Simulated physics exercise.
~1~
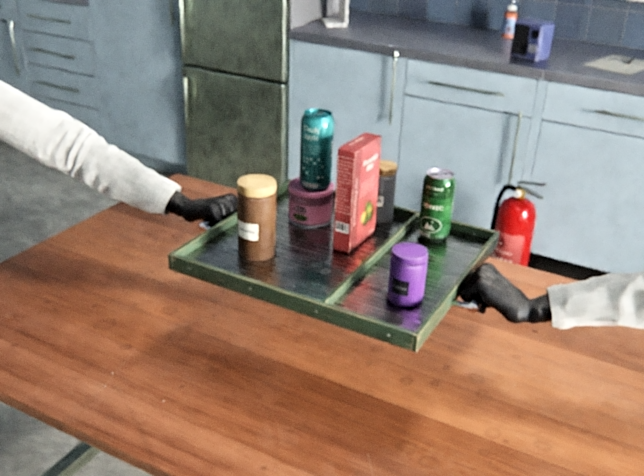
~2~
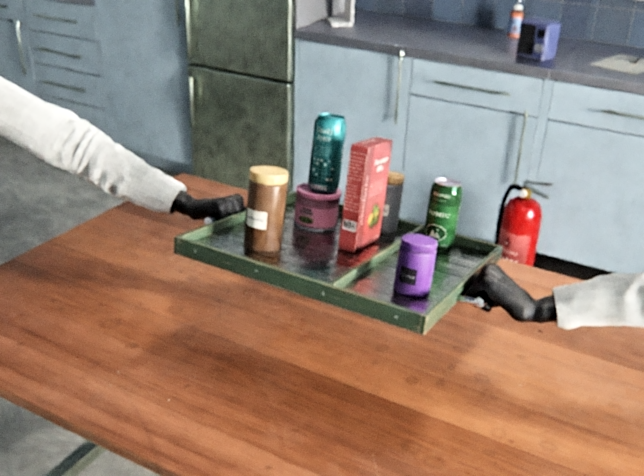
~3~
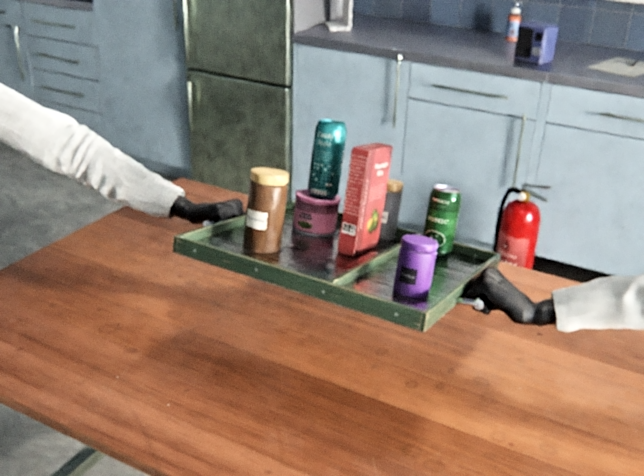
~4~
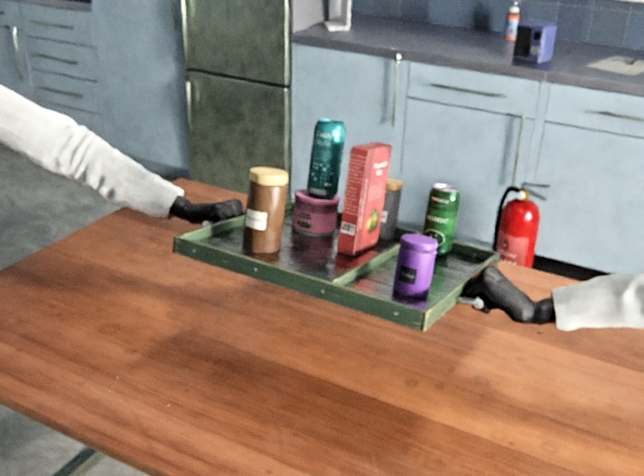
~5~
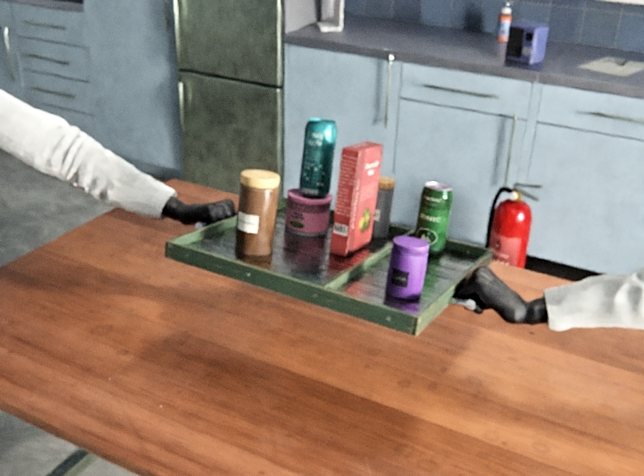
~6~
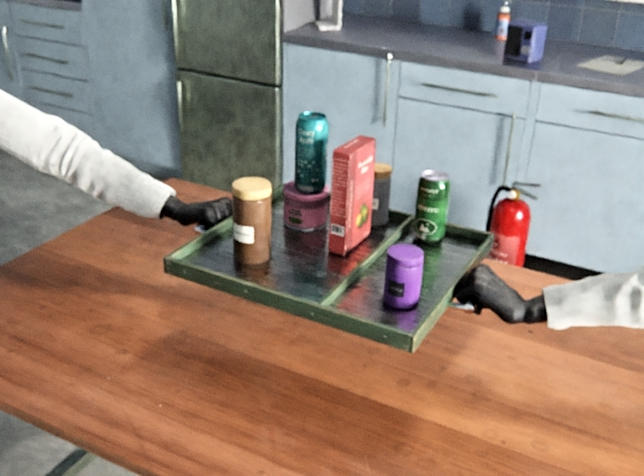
In this clip, two black-gloved hands hold a green tray of jars, cans, a tub and a red packet above a wooden table, tip its far edge down, hold it there briefly, then bring it back nearly level, with everything still standing.
